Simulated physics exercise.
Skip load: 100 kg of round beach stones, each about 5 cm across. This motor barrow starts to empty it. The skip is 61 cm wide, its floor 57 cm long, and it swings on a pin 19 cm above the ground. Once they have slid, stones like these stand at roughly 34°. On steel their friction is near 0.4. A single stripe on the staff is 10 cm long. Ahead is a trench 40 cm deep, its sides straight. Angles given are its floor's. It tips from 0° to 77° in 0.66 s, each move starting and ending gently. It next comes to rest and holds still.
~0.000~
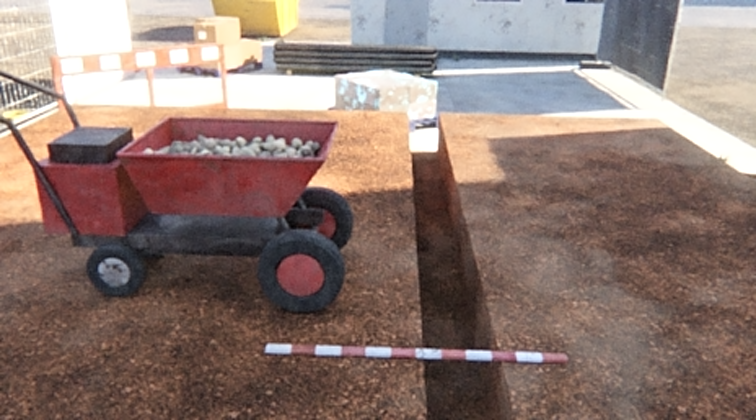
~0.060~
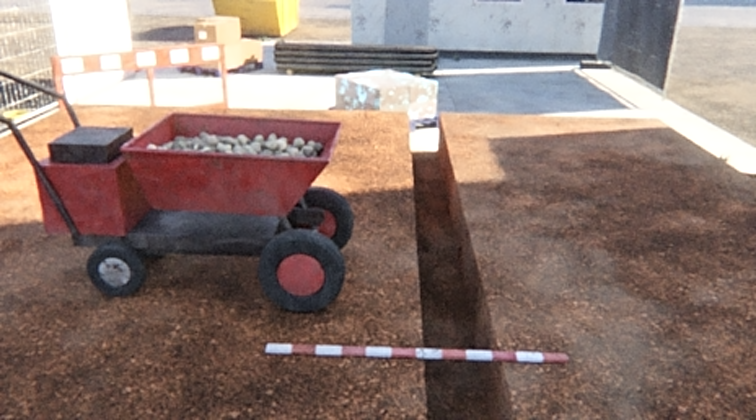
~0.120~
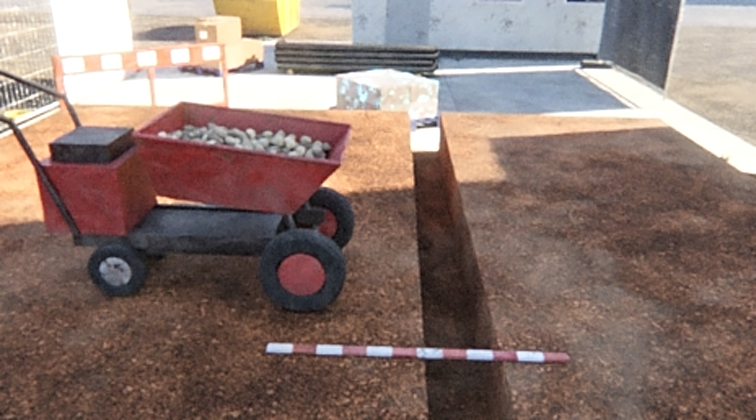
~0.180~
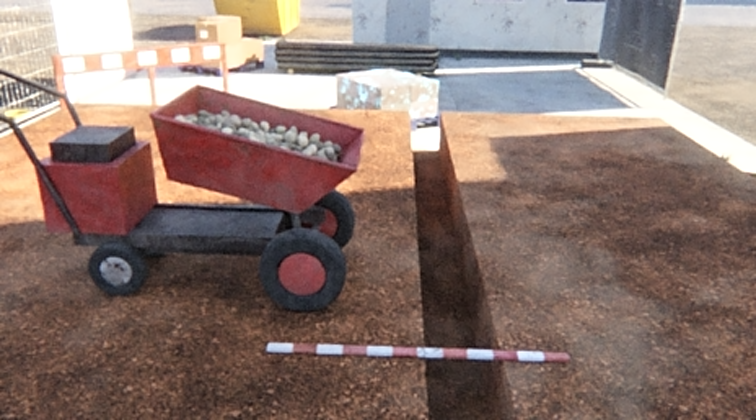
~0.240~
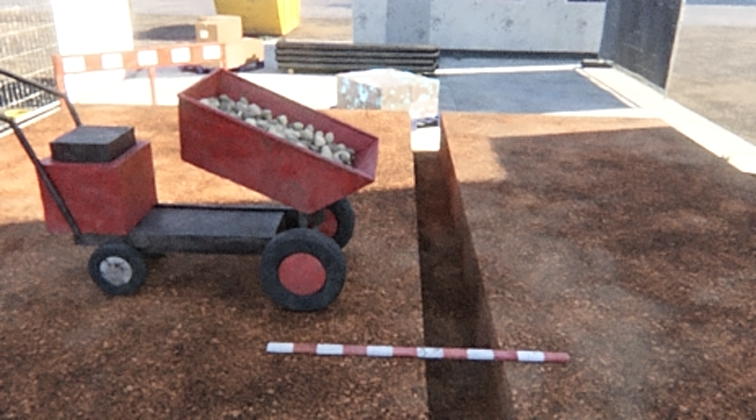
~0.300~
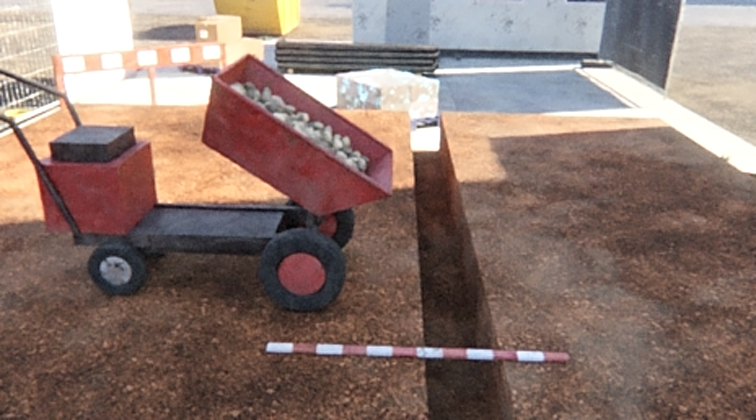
A red motor barrow with black wheels and a skip full of pale rounded stones stands at the left on brown, gravelly ground, seen from its side and slightly above. A narrow trench runs away from the viewer, a red-and-white staff lying across it, with a barrier and grey walls behind. The skip tilts steadily steeper, its rear rising and stones shifting rightward, while the camera stays still.
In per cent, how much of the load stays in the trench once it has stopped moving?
I would say about 59 per cent.
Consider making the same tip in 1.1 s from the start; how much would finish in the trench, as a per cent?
Expected share: Around 70%.
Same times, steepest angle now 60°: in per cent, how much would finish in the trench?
It would be near 50 per cent.
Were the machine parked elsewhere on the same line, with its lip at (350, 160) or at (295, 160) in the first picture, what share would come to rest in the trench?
About 30 per cent from the first spot, about 85 from the second.
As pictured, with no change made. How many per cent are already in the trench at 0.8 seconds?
About 35 per cent by then.
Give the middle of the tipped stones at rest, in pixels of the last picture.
Around (474, 333).
After 0.5 s the floor is at 66°; 100 % in the skip; the foremost stones are at (413, 221).
After 0.8 s the floor is at 77°; 56 % in the skip, 37 % in the trench, 7 % past the trench; the foremost stones are at (508, 279).
After 1.1 s the floor is at 77°; 5 % in the skip, 54 % in the trench, 41 % past the trench; the foremost stones are at (709, 293).
After 3.1 s the floor is at 77°; 0 % in the skip, 59 % in the trench, 41 % past the trench; the foremost stones are past the picture's edge.
